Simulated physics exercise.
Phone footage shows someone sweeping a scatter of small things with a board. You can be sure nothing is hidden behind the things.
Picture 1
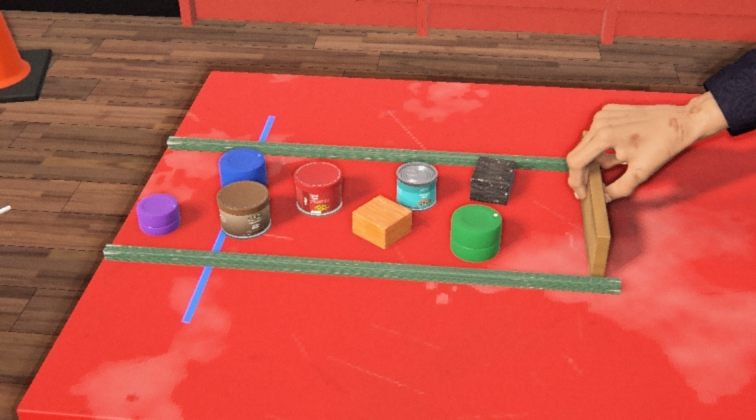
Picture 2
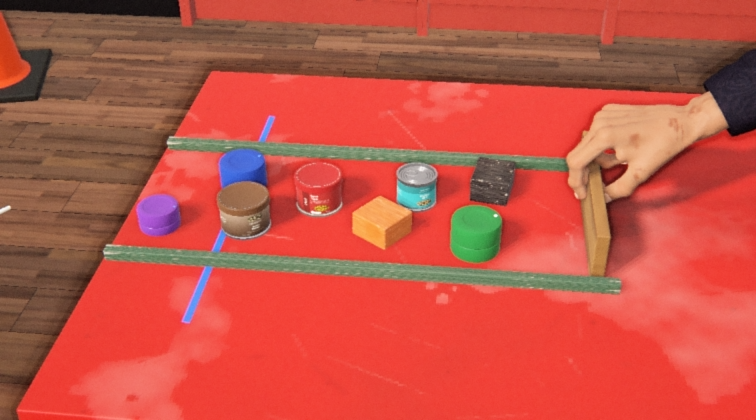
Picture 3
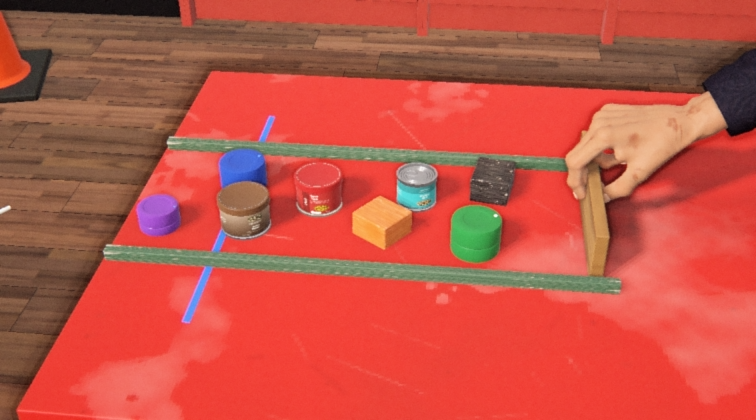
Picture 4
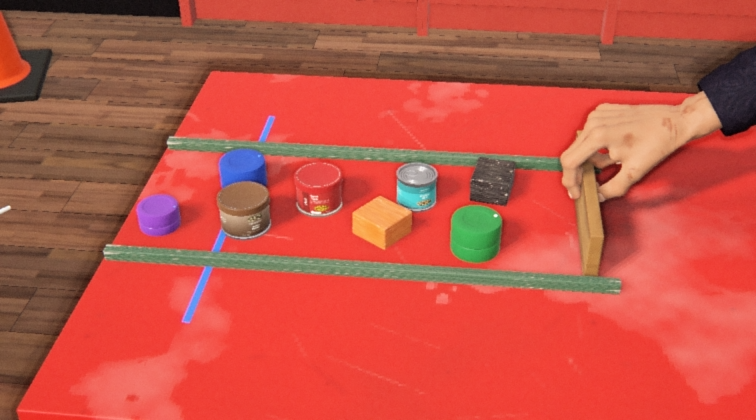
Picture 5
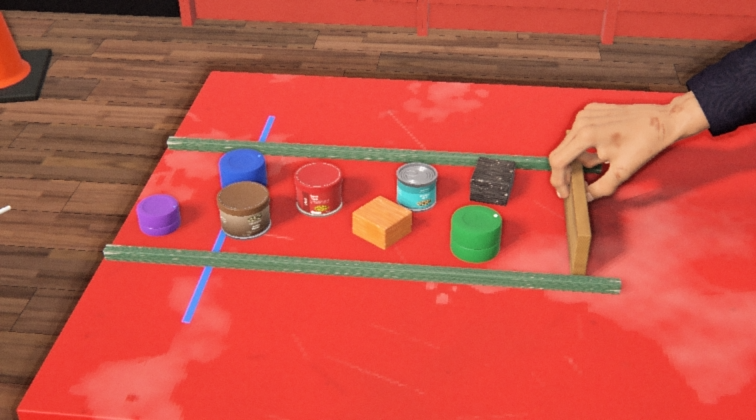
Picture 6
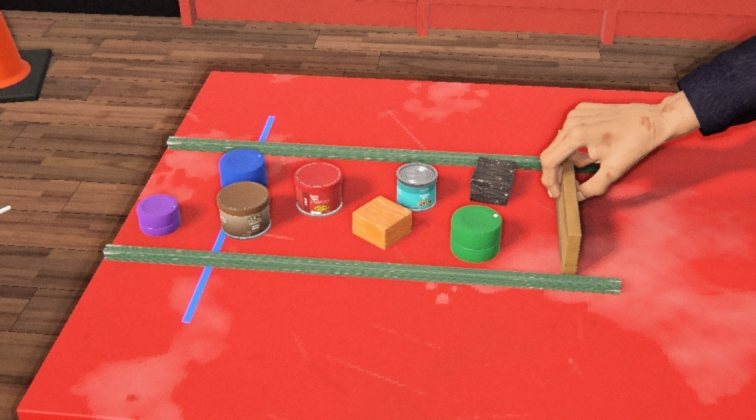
A hand held a wooden board upright at the right end of two green rails, then slid it slightly left toward the scattered tins, lids and blocks, which all stayed still.
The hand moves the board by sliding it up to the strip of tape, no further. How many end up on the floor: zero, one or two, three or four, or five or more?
One or two.
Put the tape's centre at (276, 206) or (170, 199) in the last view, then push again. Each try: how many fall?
Respectively 0 and 5.
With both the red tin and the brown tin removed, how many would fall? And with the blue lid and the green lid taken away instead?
The counts: 0 and 1.
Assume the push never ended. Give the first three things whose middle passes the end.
Purple lid, red tin, blue lid.
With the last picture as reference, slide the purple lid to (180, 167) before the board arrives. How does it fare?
Well, from there it does not stay.
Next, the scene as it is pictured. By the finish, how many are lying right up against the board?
2 are in contact with it.
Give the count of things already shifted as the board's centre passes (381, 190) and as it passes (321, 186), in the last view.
Tally at point one: 5; at point two: 7.
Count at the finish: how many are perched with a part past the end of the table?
The answer comes to 2.
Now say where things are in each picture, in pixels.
Purple lid (159, 215); blue lid (243, 173); brown tin (245, 210); board (592, 202); tape (236, 203), in the first picture.
Blue lid (243, 173); turquoise tin (417, 188), in the second picture.
Brown tin (245, 210); red tin (319, 189), in the third picture.
Purple lid (159, 215); board (586, 201), in the fourth picture.
Blue lid (243, 173); green lid (476, 234), in the fifth picture.
Purple lid (159, 215); blue lid (243, 173); brown tin (245, 210); board (566, 200); tape (236, 203), in the sixth picture.
Soon after, none off yet; purple lid at rest near (159, 215); blue lid at rest near (243, 173); brown tin at rest near (245, 210).
In the end, the number that fall off is one or two; gone, purple lid.
